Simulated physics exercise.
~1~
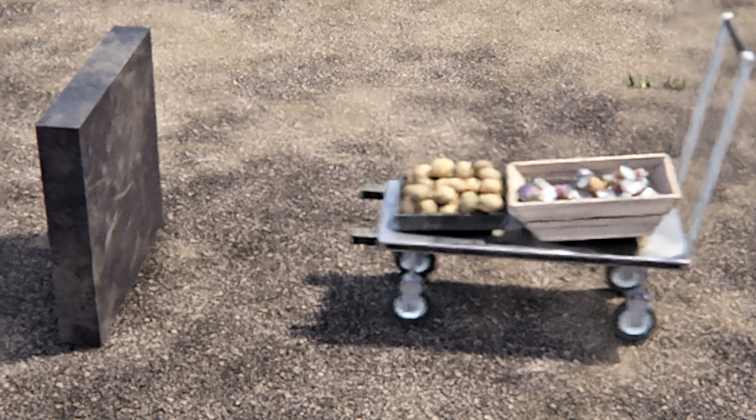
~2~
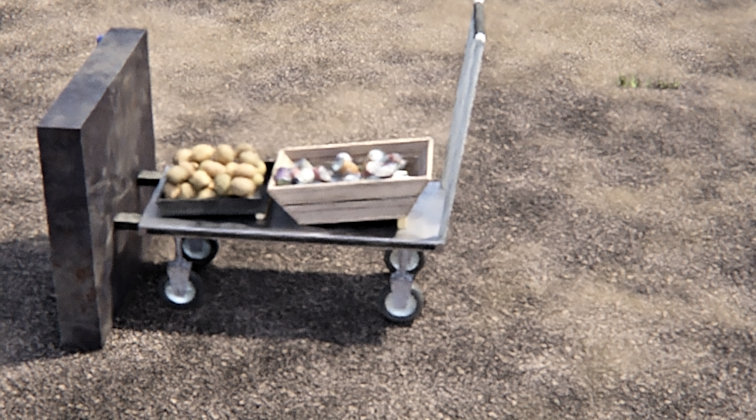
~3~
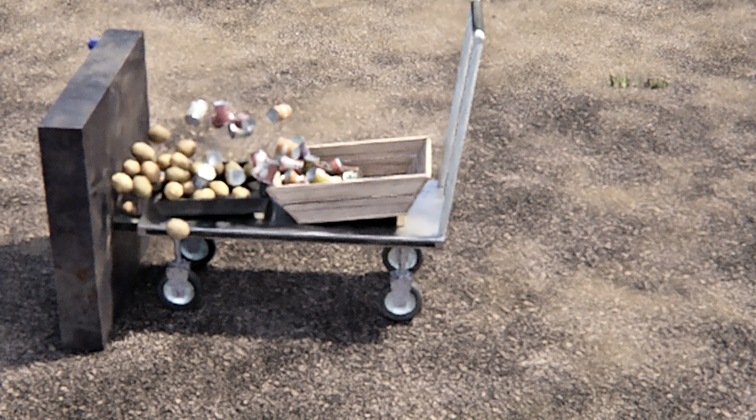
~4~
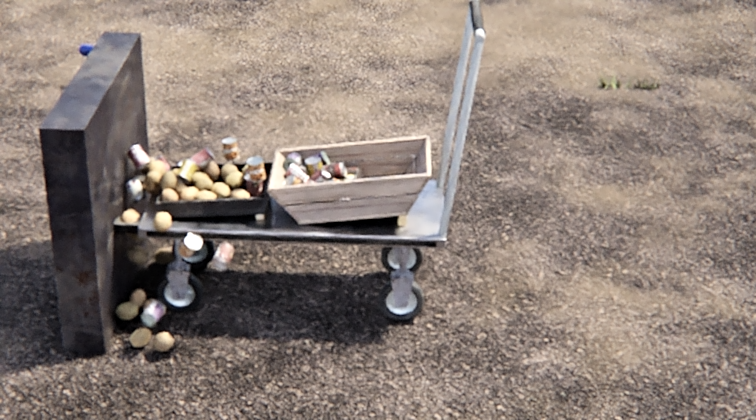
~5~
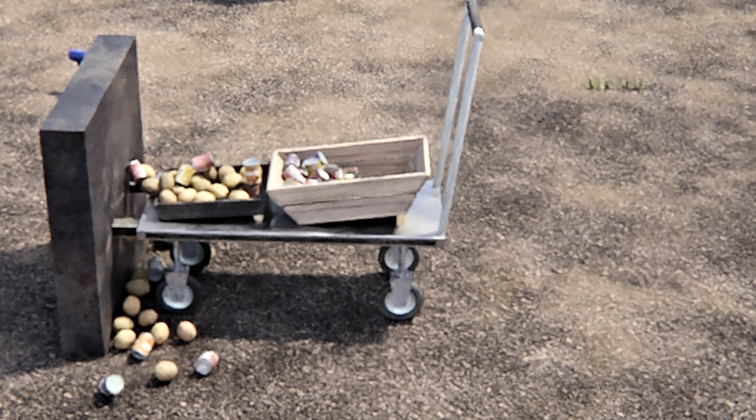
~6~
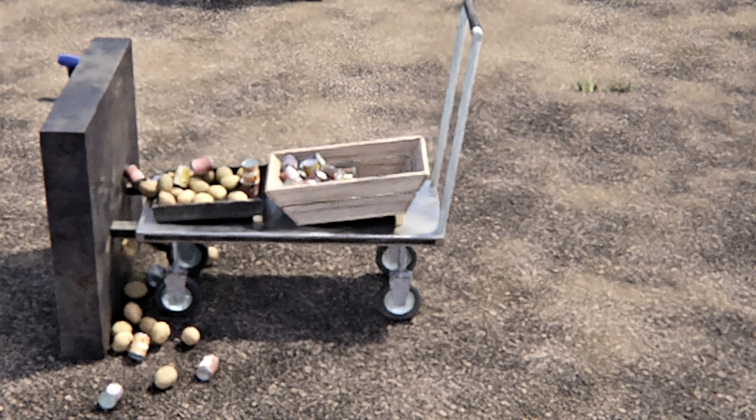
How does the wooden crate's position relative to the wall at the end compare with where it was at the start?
At the start the wooden crate was well off to the right of the wall, and by the end it was much farther left and closer to the wall, still on the trolley.
